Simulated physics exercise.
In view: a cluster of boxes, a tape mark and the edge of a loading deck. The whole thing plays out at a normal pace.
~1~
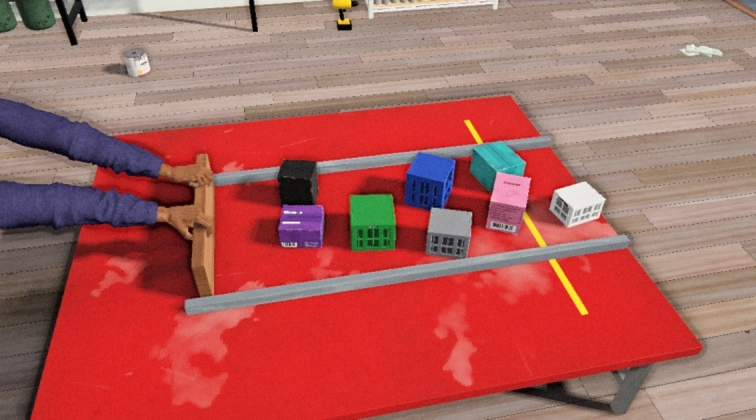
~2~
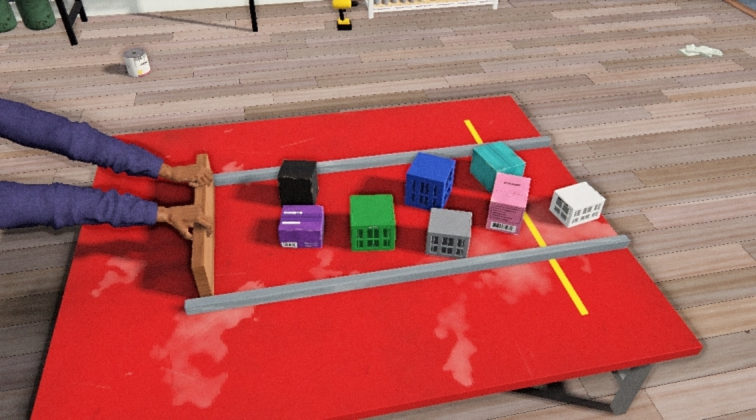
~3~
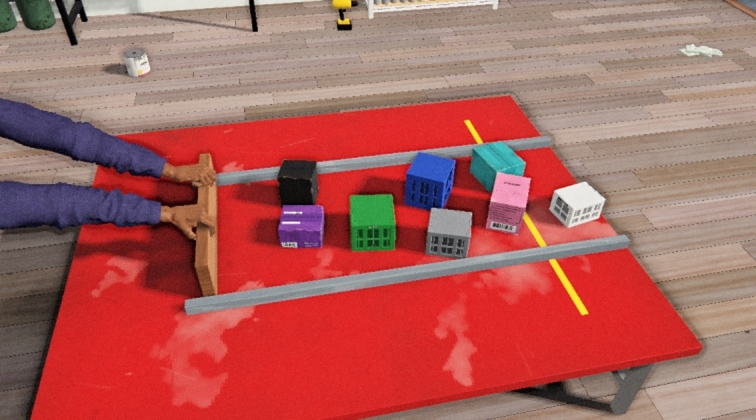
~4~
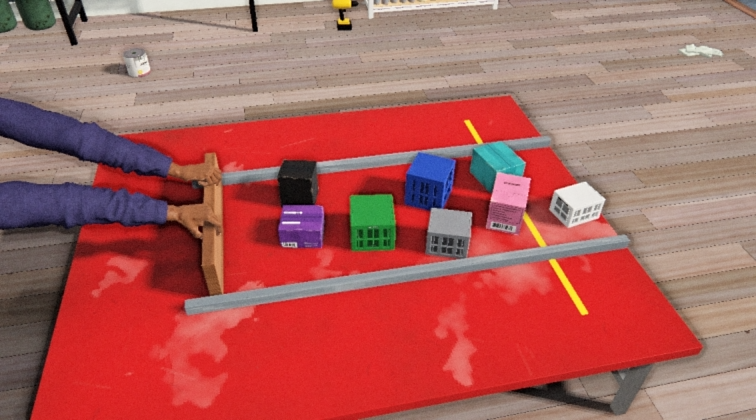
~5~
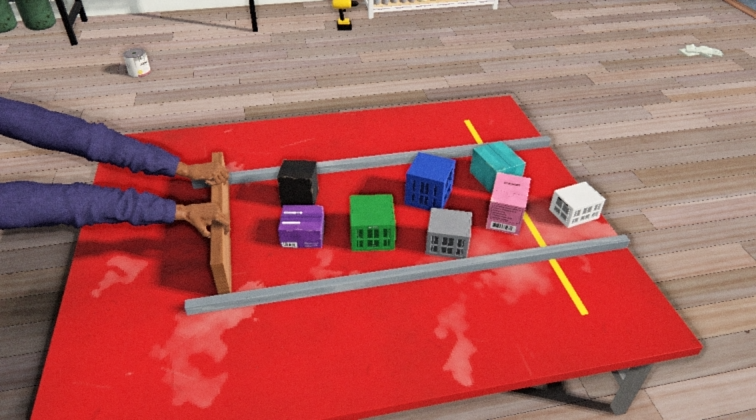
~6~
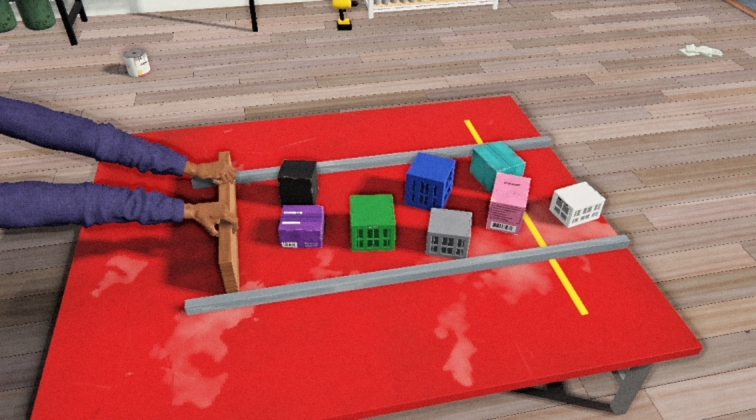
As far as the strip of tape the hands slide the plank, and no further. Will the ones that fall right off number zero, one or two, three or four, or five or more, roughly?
The edge claims three or four.
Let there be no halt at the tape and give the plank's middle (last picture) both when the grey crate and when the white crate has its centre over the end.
The middle is at (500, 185) when it's the grey crate, and at (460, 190) when it's the white crate.
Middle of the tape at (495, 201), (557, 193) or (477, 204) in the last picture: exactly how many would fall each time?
Per try in turn: 2, 6, 1.
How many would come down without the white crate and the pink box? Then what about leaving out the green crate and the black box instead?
The counts would be 1 and 1.
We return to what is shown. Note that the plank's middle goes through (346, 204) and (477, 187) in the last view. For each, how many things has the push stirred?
Counts: 4 and 8.
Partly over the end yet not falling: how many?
Result: 2.
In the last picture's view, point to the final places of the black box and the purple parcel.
Final spots - black box (515, 155), purple parcel (542, 196).
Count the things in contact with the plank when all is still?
That makes 2.
A little later, none off yet; white crate at rest near (577, 204); turquoise parcel at rest near (497, 167); pink box at rest near (508, 203).
When it is over, the number that fall off is three or four; down, grey crate, pink box and white crate.
